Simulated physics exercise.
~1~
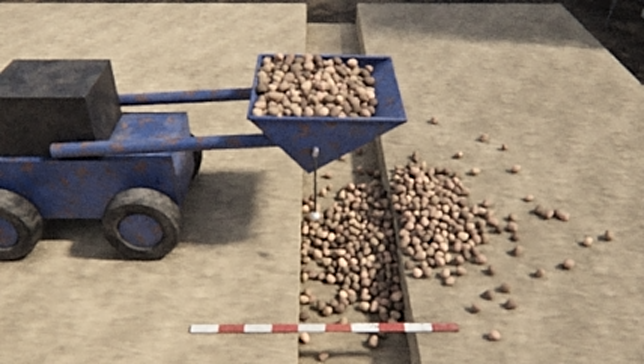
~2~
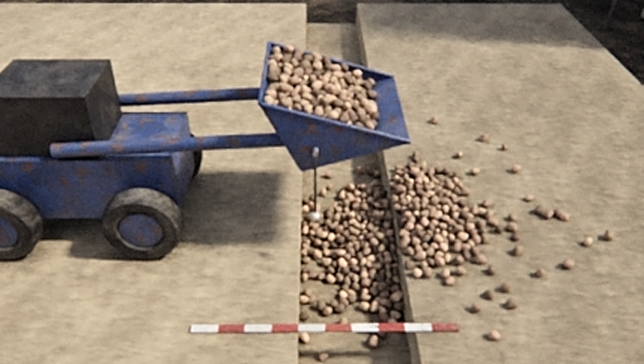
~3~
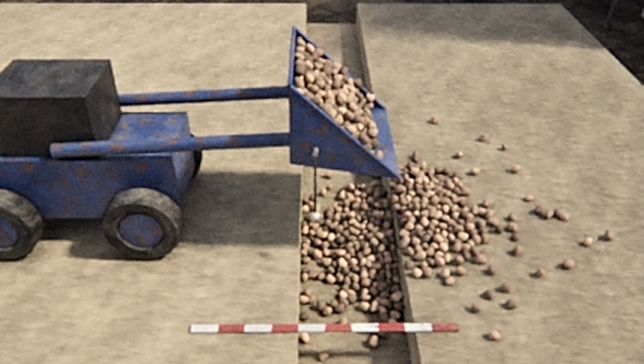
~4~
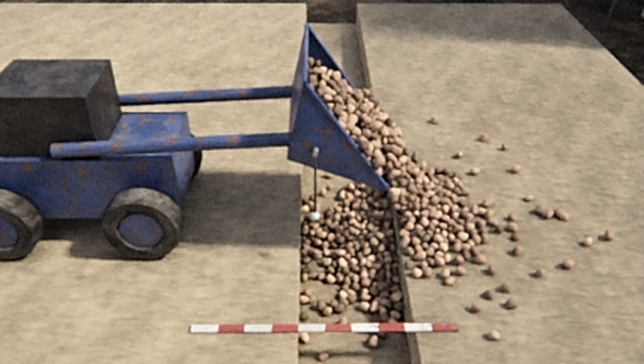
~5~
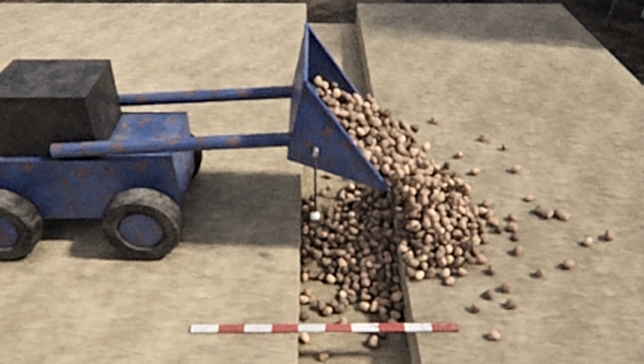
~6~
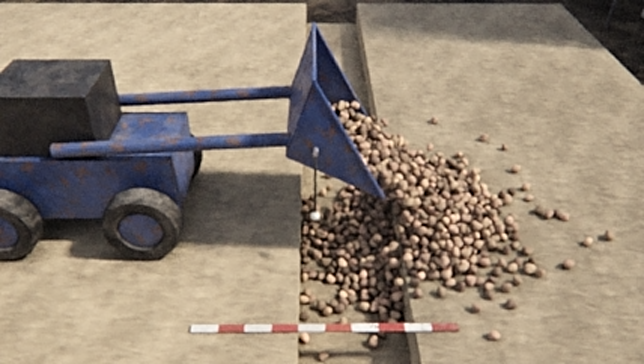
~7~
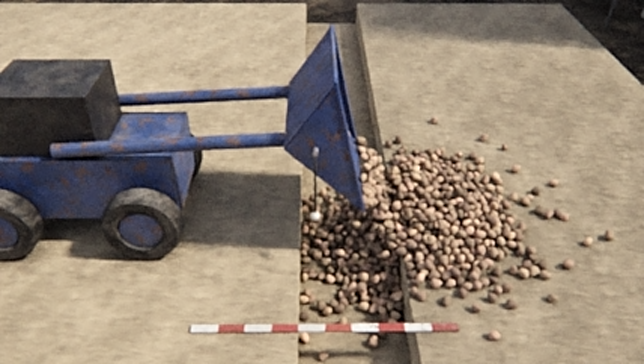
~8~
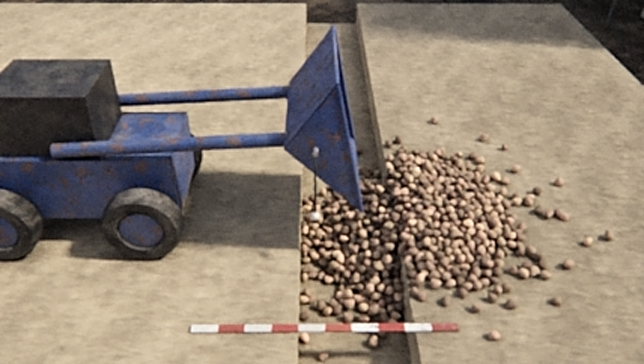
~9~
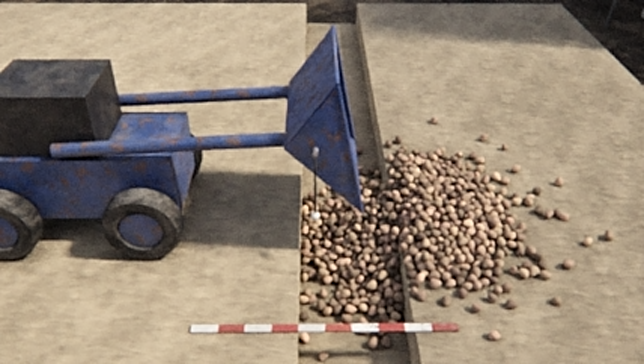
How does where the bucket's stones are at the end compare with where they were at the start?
At the start they were up in the loader's raised bucket, and by the end they lay lower and further right, heaped in the trench and on the ground beyond it with the stones already there.
